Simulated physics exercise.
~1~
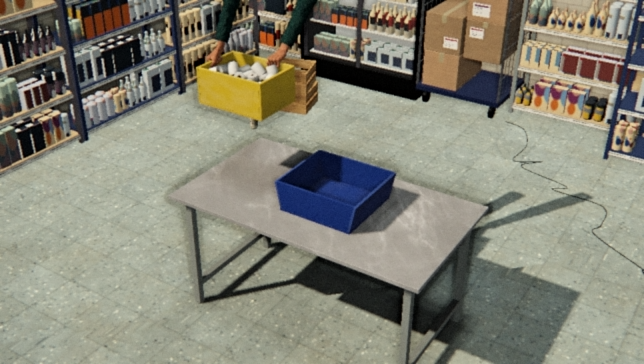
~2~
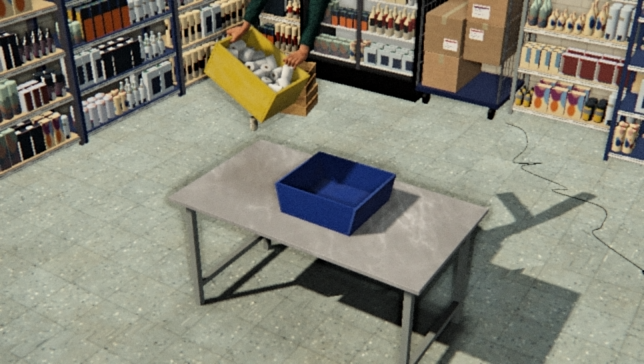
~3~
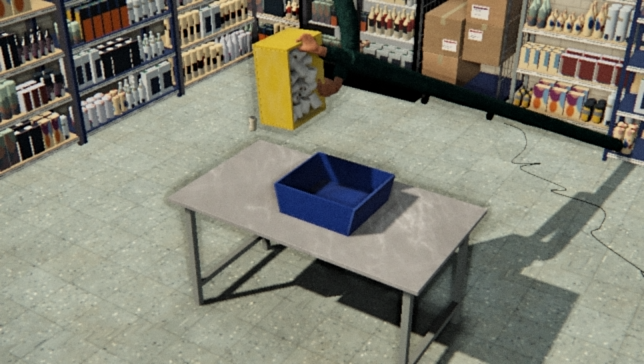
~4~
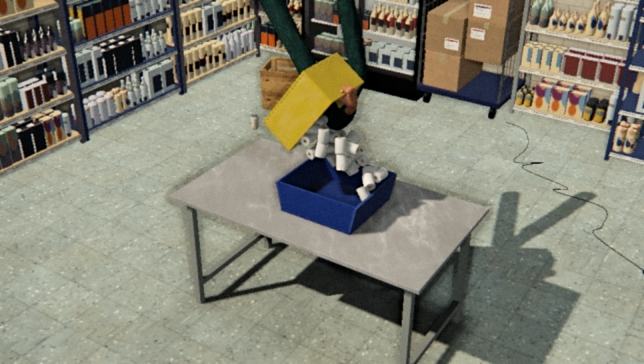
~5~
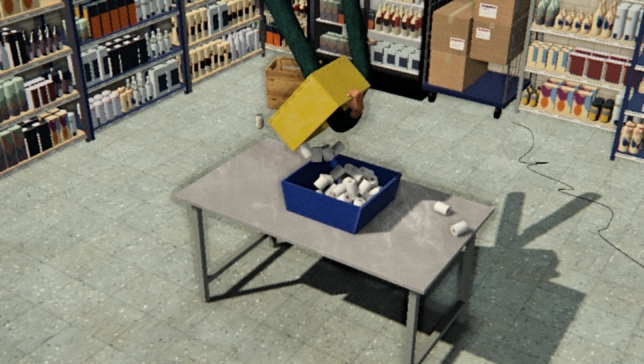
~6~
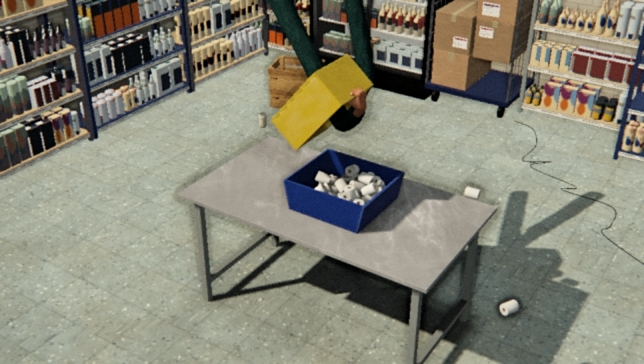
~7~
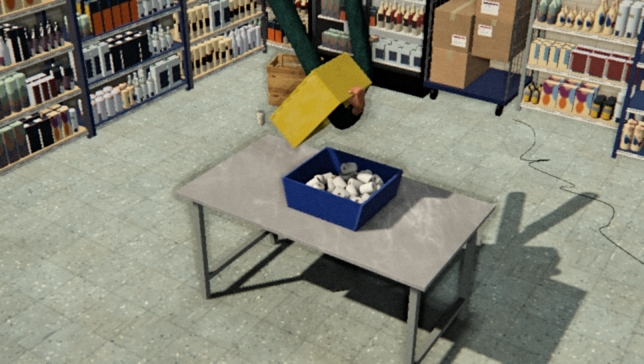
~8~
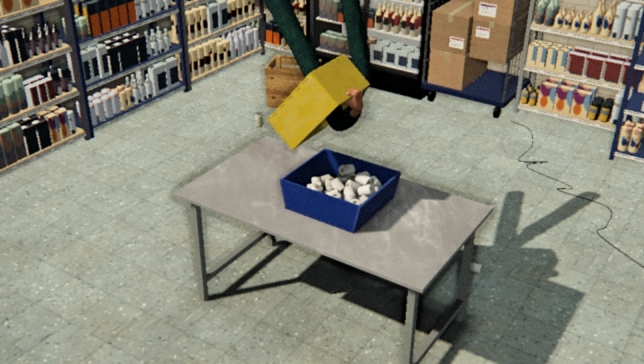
Two hands tip a yellow box, pouring white rolls into a blue box as two tumble off the table.
